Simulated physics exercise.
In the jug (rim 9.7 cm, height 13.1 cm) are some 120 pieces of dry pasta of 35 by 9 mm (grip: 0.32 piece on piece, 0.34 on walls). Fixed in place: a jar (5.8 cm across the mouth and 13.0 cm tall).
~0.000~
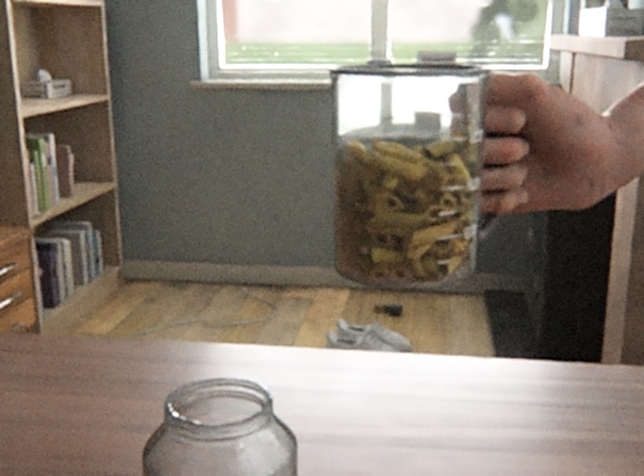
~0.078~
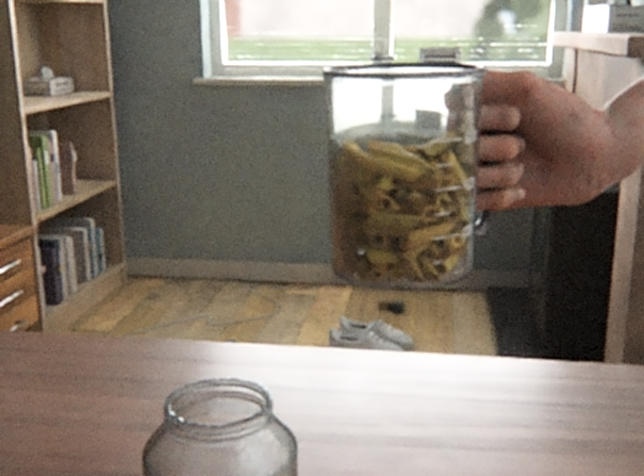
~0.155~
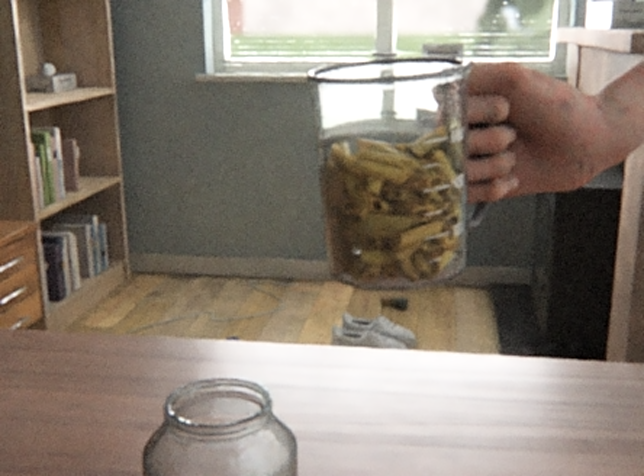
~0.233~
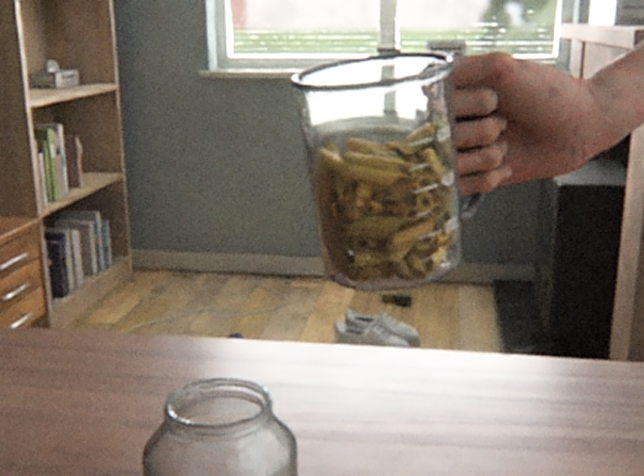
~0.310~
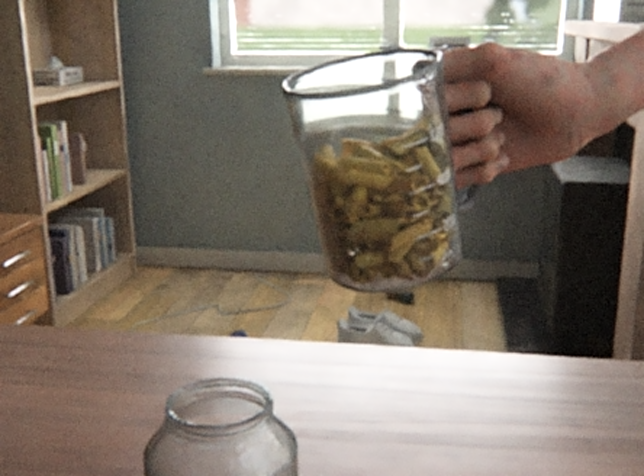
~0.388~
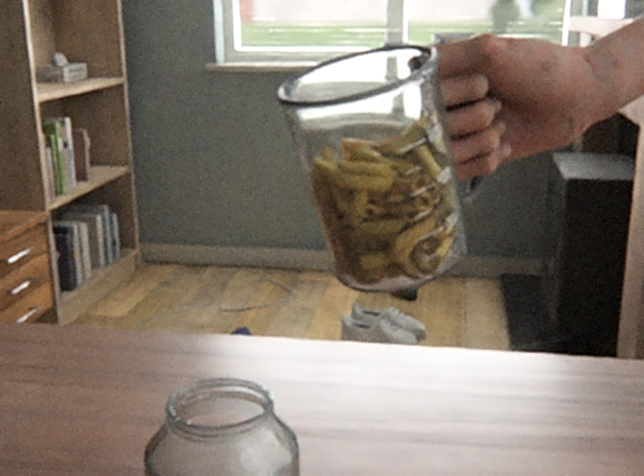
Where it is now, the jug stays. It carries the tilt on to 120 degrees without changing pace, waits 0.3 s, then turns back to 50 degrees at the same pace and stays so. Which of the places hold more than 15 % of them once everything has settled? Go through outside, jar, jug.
More than 15 %? Outside: Yes; jar: No; jug: No.
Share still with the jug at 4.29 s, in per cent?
Around 0 in a hundred remain.
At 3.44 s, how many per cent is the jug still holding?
0 %.
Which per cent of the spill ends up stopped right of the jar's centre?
Near 60 per cent of the spill.
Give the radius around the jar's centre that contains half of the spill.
Around 12 cm from the centre.
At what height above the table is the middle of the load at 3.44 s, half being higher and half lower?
Around 0 cm above the table.
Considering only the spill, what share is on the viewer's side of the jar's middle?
10 %.
After 1.56 s, tilt 79 degrees; jug 100 %; middle of all pieces near (390, 186).
After 2.54 s, tilt 120 degrees; outside 45 %, jug 15 %, in the air 35 %; middle of all pieces near (296, 432).
Then, at 3.44 s, tilt 84 degrees; outside 100 %.
After 4.29 s, tilt 50 degrees; outside 100 %.
At rest (4.5 s), outside 100 %, jar 0 %, jug 0 %.
